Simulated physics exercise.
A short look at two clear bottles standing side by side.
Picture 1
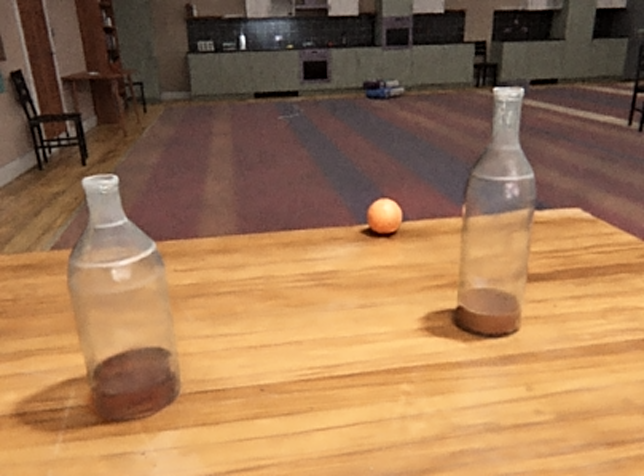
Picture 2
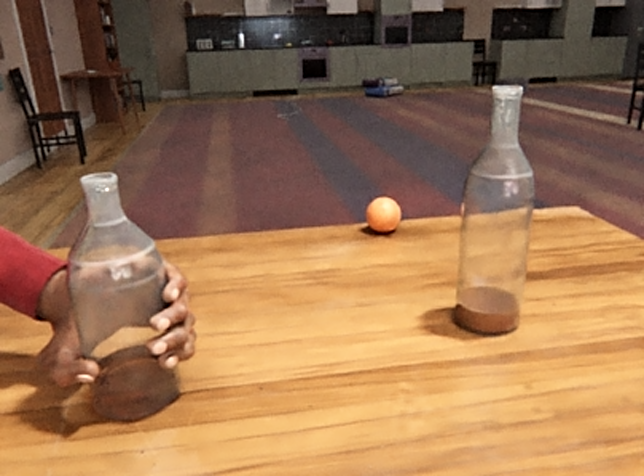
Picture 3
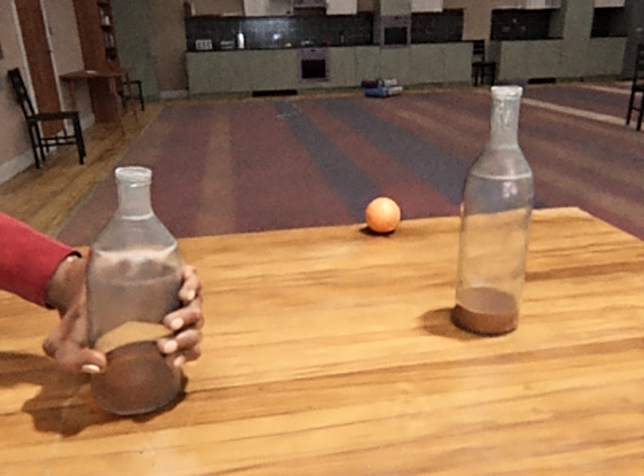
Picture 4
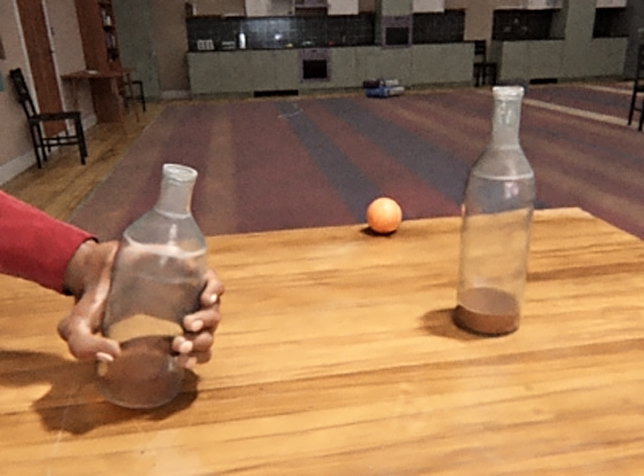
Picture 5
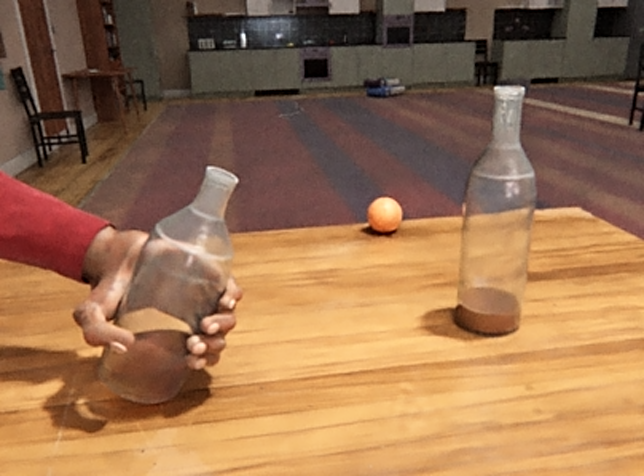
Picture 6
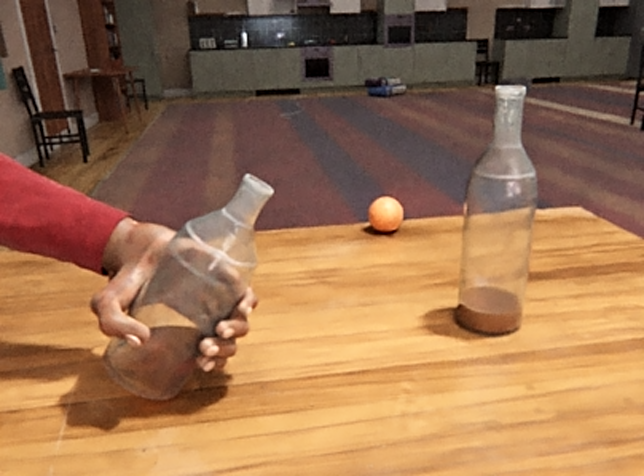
To begin with, two clear, nearly empty bottles stand upright on a wooden table, with a small orange ball behind them. A hand in a red sleeve reaches in from the left and grasps the left bottle, then shifts it slightly and leans it steadily rightward, while the right bottle stays still.
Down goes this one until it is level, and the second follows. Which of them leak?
Left: It holds it all. Right: It holds it all.
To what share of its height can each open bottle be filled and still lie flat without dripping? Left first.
Roughly 26 per cent, then 22 per cent.
Next, the left bottle is nearly down; left bottle, dry at the neck.
After that, the left bottle lies flat; left bottle, dry at the neck.
Finally, both lie flat; left bottle, dry at the neck; right bottle, dry at the neck.
